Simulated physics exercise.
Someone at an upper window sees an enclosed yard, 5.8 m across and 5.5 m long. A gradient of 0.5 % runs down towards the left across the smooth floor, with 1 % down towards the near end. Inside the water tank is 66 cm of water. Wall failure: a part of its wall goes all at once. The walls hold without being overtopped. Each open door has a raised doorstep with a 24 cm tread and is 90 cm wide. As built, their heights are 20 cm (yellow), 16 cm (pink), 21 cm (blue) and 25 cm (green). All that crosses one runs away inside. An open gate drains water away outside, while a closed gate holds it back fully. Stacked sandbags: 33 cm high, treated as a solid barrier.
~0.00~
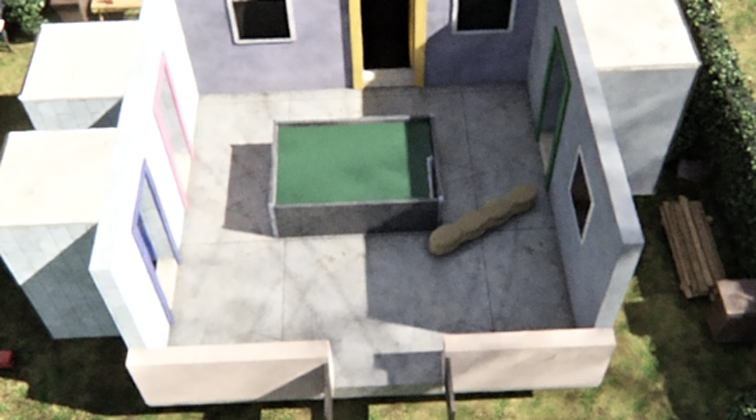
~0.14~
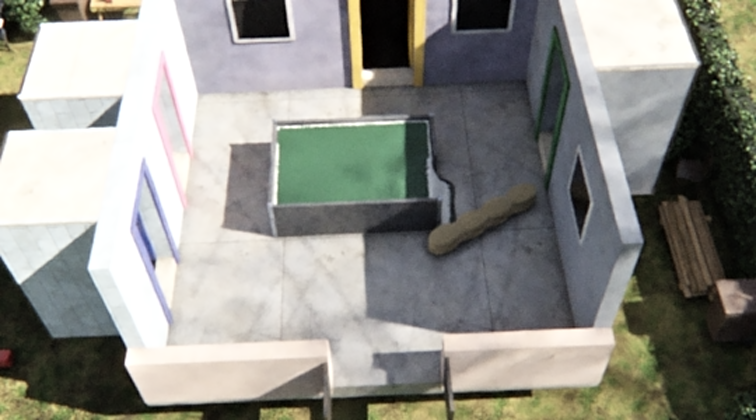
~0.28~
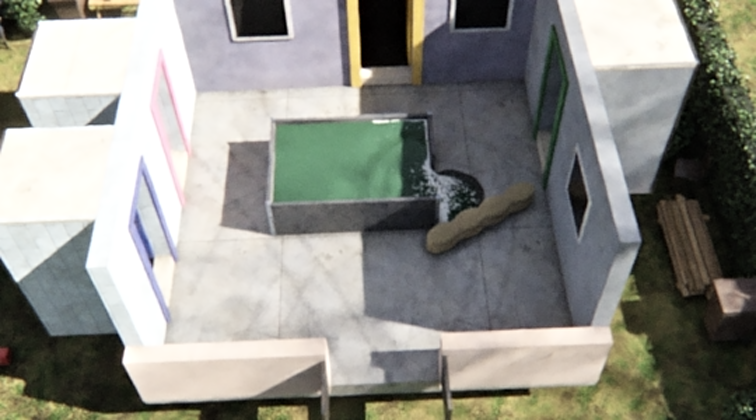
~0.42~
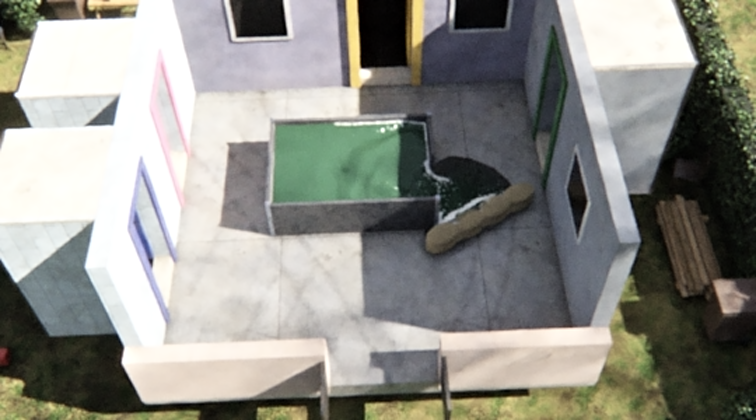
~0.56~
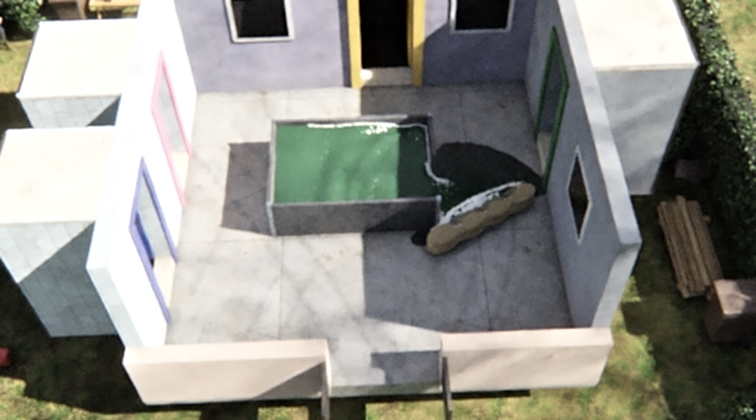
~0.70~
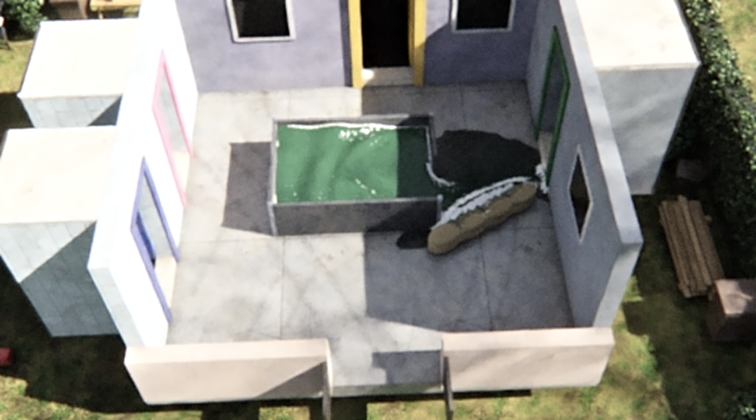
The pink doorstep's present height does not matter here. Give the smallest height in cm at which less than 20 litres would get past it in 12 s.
Close to 12 cm is just enough.
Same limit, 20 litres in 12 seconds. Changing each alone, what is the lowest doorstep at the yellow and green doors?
You'd want about 5.0 centimetres at yellow and about 31 centimetres at green.
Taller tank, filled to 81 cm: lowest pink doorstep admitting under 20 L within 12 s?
Minimum height: Approx. 14.5 cm.
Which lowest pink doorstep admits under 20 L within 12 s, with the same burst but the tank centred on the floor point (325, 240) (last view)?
It should be around 5.5 cm high.
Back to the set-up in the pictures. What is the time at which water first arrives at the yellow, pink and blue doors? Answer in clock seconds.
Arrival times - yellow: 2.2 s; pink: 4.0 s; blue: 3.4 s.
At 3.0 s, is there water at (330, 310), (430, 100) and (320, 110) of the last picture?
In the order asked: Soaked, soaked, soaked.
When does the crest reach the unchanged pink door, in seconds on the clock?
It peaks around 7.5 s.
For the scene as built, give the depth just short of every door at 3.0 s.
At the yellow door the depth is 7 cm, at pink 0 cm, at blue 0 cm and at green 28 cm.
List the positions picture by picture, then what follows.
The first picture shows the water tank at (355, 163) is whole and still, 66 cm deep; the pink door at (175, 138) is dry.
In the second picture, the front is at (451, 221), 0.2 m from the gap at (435, 198); 0.2 m2 of floor is wet, 66 cm left at the back.
In the third picture, the front is at (479, 206), 0.7 m from the gap at (433, 197); 0.6 m2 of floor is wet, 66 cm left at the back.
In the fourth picture, water pours out at (432, 198) and has run 1.3 m, to (511, 196); about 10 cm deep outside, 66 cm at the back.
In the fifth picture, the gap is at (433, 198), the front 1.7 m out at (541, 190); the back of the water tank holds 66 cm.
In the sixth picture, water pours out at (434, 198) and has run 1.9 m, to (540, 158); about 5 cm deep outside, 65 cm at the back; the pink door at (174, 137), 4.0 m from the gap, is still 3.8 m from the nearest water.
After 1.4 s water covers 20 % of the floor, deepest (46 cm) near (458, 217); it has not reached the pink door.
After 3.0 s water covers 50 % of the floor, deepest (38 cm) near (505, 84); it has not reached the pink door.
After 12.0 s water covers 95 % of the floor, deepest (15 cm) near (162, 377); 10 cm at the pink door, 2 litres in over its 16 cm doorstep.
At the pink door as built, the water arrived by 4.2 s and peaked near 15 cm at 7.6 s.
With a doorstep of 9.5 cm, 49 litres would have come in within the 12 s; with 13.5 cm, 10 litres. So under 20 litres takes about 12 cm.
